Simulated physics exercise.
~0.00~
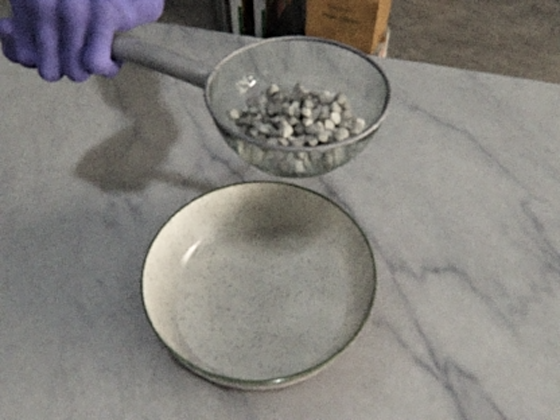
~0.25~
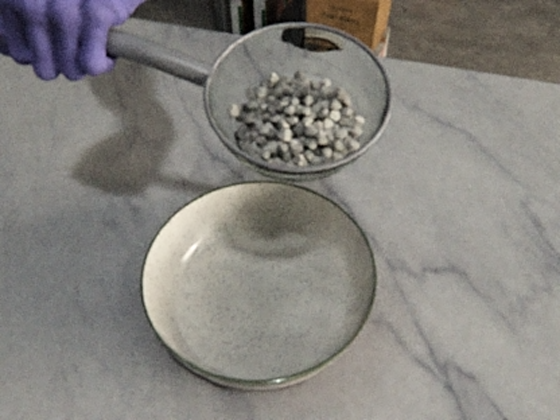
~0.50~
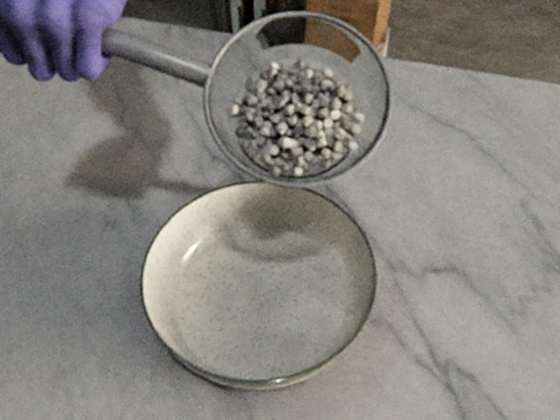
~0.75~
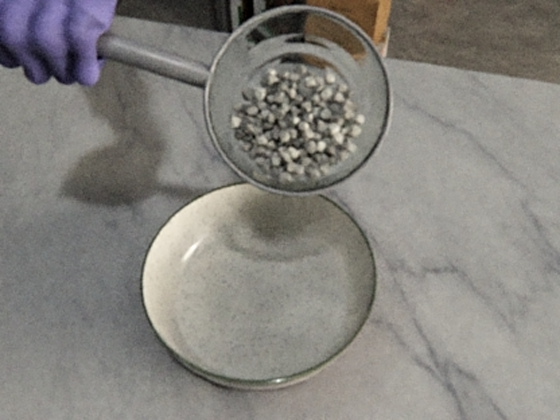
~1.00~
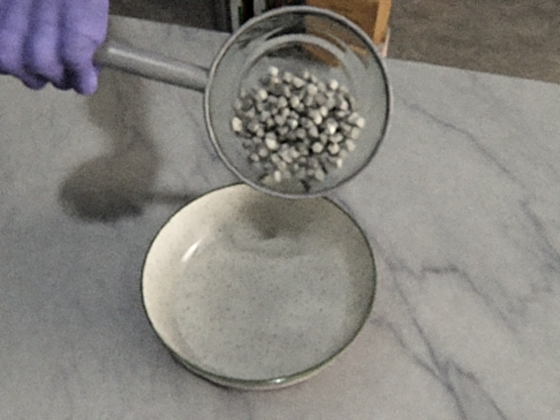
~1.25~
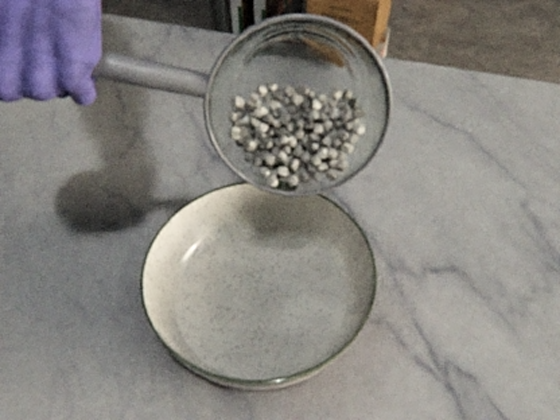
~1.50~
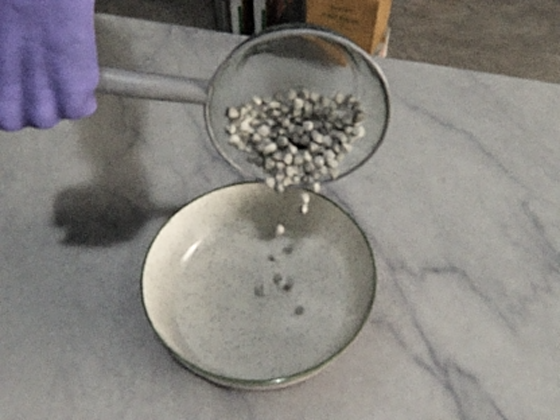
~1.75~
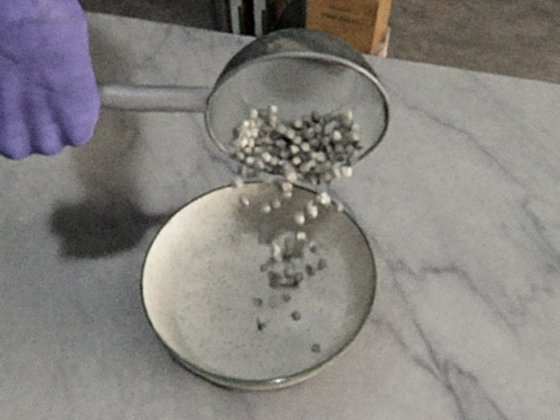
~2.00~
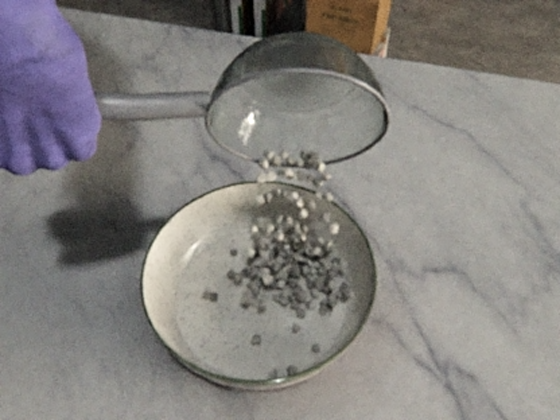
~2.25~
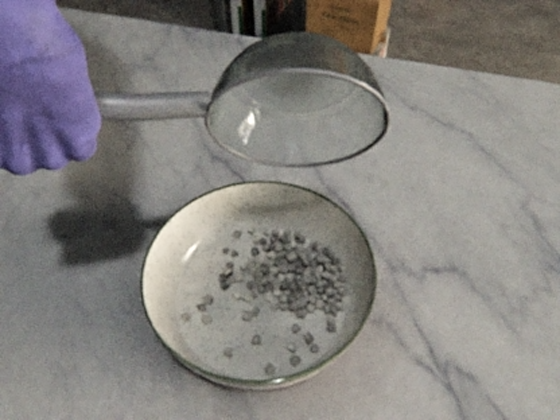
A purple-gloved hand at the upper left holds a grey-handled, see-through ladle of small grey and whitish pieces over a pale marble counter, seen from above at an angle. Below it sits a shallow, cream speckled pan with a dark rim. The hand steadily tips the ladle, and at first the pieces stay inside. Then a few spill over the lower edge, followed by the rest in a thick shower. The pieces scatter across the pan, gathering mostly right of its middle, while the emptied ladle stays tipped above.
